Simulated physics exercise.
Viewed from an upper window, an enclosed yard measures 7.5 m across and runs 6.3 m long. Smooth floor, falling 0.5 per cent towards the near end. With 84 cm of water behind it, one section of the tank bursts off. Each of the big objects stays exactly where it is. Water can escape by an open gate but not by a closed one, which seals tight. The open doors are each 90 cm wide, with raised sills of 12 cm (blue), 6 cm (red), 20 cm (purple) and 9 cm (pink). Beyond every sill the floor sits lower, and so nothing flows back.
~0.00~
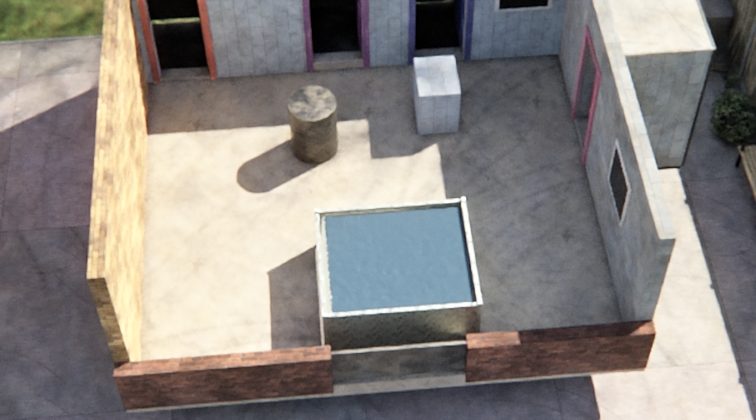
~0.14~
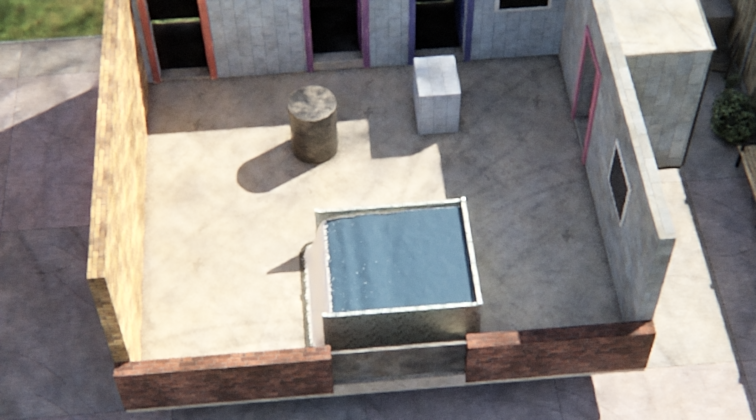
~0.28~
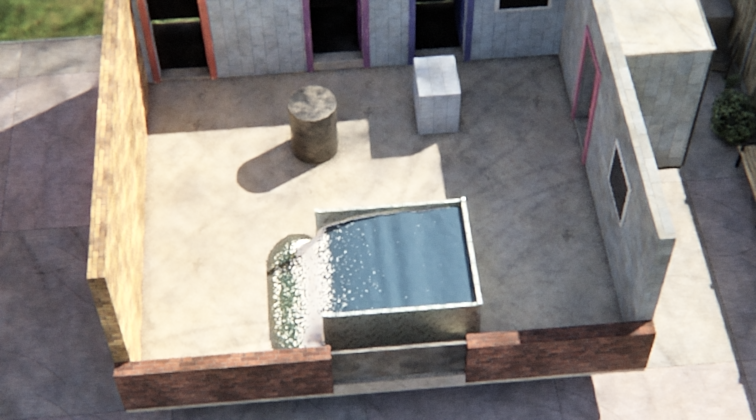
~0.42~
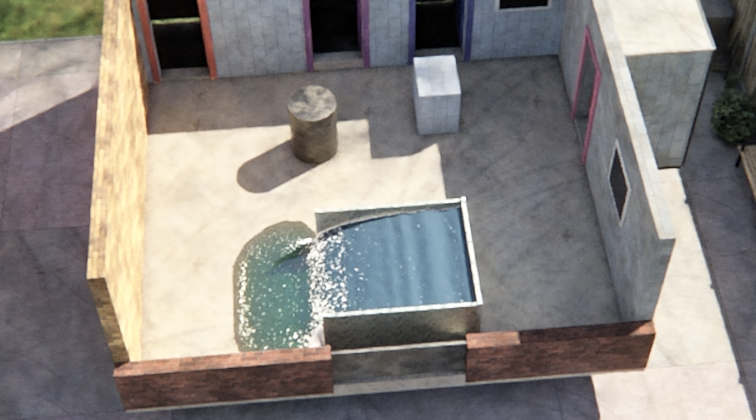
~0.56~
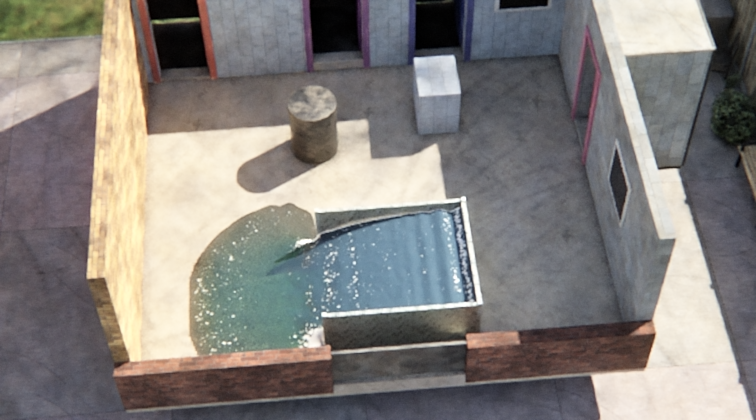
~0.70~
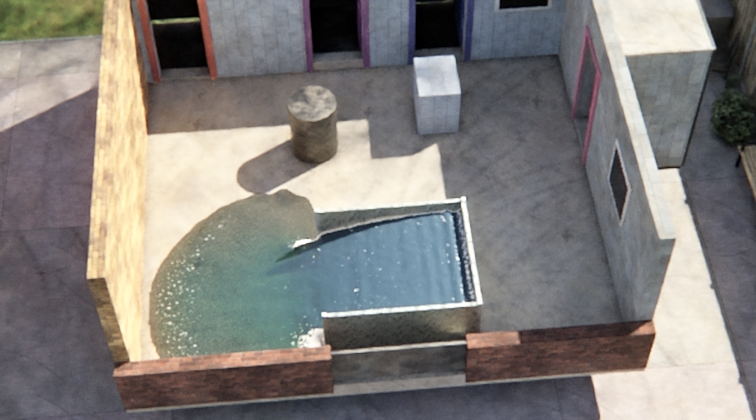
Water bursts from the left side of a square, pale-rimmed tank near the front wall of an enclosed yard, seen from high above by a still camera. A brown cylinder and a pale block stand behind it on the beige floor, before doorways framed in orange, purple and blue. The greenish, white-flecked sheet spreads leftward in a widening curve, while the blue water inside sinks slightly.
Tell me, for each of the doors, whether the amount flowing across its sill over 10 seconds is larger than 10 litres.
For 10 seconds: The blue door, not larger; the red door, larger; the purple door, not larger; the pink door, not larger.
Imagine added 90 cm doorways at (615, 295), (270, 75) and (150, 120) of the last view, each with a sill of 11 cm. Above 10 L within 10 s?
Well, the first is on the low side, the second is on the high side, and the third is on the high side.
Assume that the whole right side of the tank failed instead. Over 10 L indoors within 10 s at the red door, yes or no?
Then: Red beyond it.
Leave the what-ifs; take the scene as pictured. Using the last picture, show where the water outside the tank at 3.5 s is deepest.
Near (149, 89).
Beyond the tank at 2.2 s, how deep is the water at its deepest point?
Max around 52 cm.
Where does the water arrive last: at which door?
I'd say the pink one.
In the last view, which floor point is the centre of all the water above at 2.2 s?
Its balance point sits around (257, 290).
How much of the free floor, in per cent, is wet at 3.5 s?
Wet share: About 40 %.
After 1.4 s water covers 25 % of the floor and is deepest (60 cm) near (141, 376); blue door not reached, red door not reached, purple door not reached, pink door not reached.
After 2.2 s water covers 30 % of the floor and is deepest (52 cm) near (140, 387); blue door not reached, red door not reached, purple door not reached, pink door not reached.
After 3.5 s water covers 40 % of the floor and is deepest (34 cm) near (149, 89); blue door not reached, red door 29 cm at the sill, 125 L in, purple door not reached, pink door not reached.
After 6.0 s water covers 70 % of the floor and is deepest (20 cm) near (220, 99); blue door 5 cm at the sill, 0 L in, red door 19 cm at the sill, 424 L in, purple door 11 cm at the sill, 0 L in, pink door not reached.
After 10.0 s water covers 95 % of the floor and is deepest (12 cm) near (610, 280); blue door 7 cm at the sill, 0 L in, red door 8 cm at the sill, 532 L in, purple door 6 cm at the sill, 0 L in, pink door 4 cm at the sill, 0 L in.
